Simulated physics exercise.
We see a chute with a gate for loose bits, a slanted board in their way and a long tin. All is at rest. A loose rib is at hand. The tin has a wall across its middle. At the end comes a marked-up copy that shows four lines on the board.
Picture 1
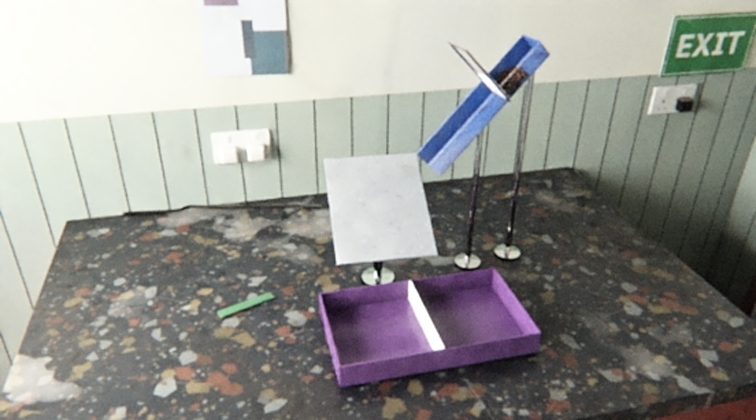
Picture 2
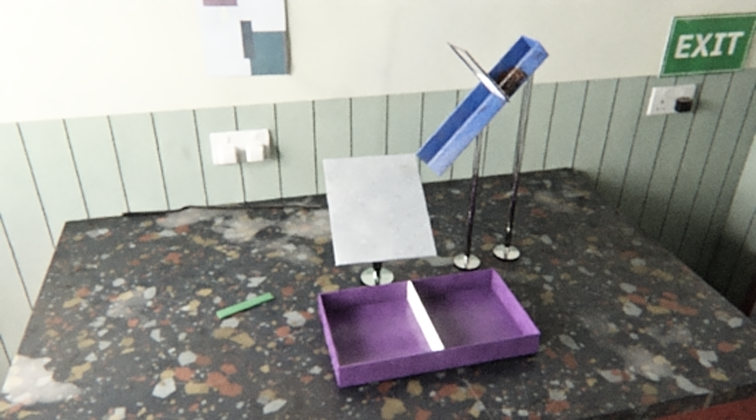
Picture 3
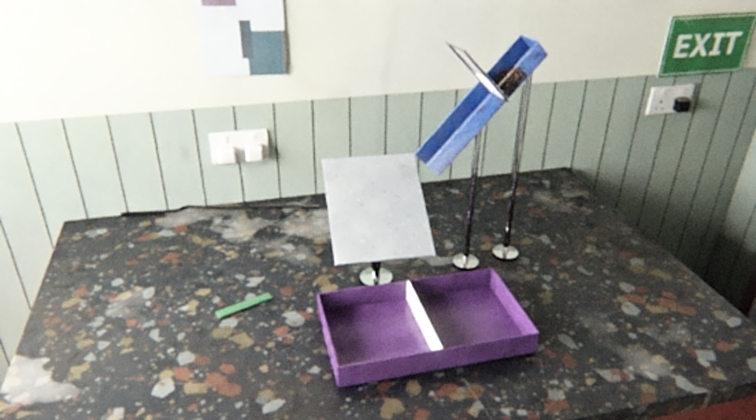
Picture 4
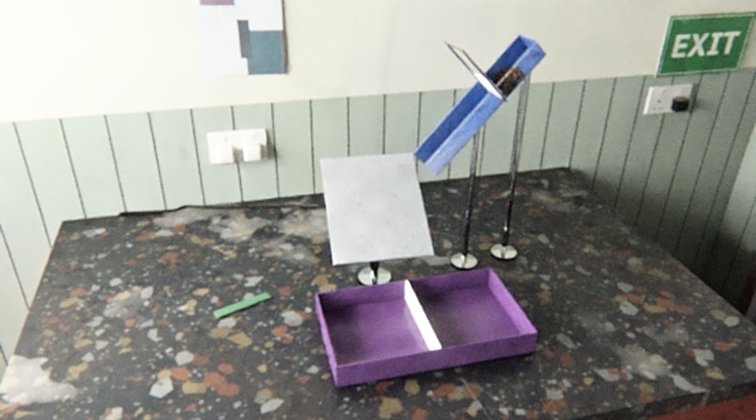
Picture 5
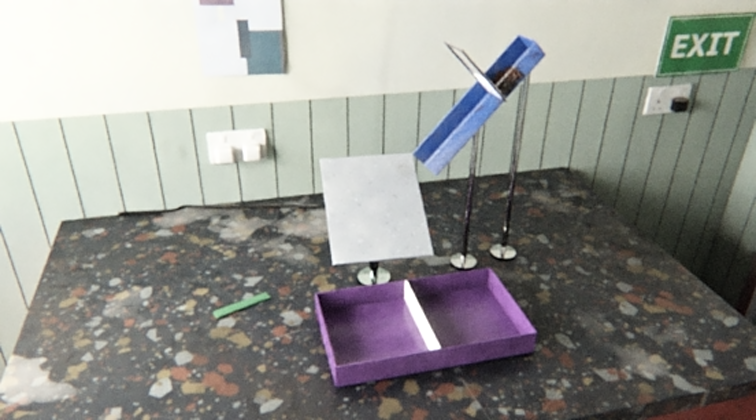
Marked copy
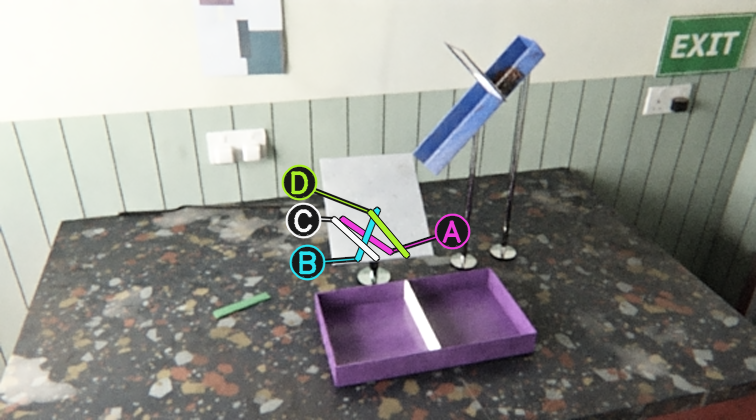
Nothing moves except for a very slight shift of the view; a tilted blue chute holding dark bits behind a gate stands above a slanted pale board and a purple two-part tin, with a green strip lying to the left.
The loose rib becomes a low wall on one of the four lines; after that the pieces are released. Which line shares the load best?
It is A.
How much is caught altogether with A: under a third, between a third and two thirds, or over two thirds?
It is over two thirds.
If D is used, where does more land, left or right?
More lands on the right.
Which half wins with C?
Left.
On the marked copy, line A from (342, 219) to (390, 251); line B from (377, 210) to (357, 258); line C from (334, 219) to (376, 258); line D from (370, 212) to (406, 255).
If A is chosen, of what is caught, close to half in the left half, close to half in the right.
If B is chosen, of what is caught, all but a few in the left half, only a few in the right.
If C is chosen, of what is caught, all but a few in the left half, only a few in the right.
If D is chosen, of what is caught, a small share in the left half, the bulk in the right.
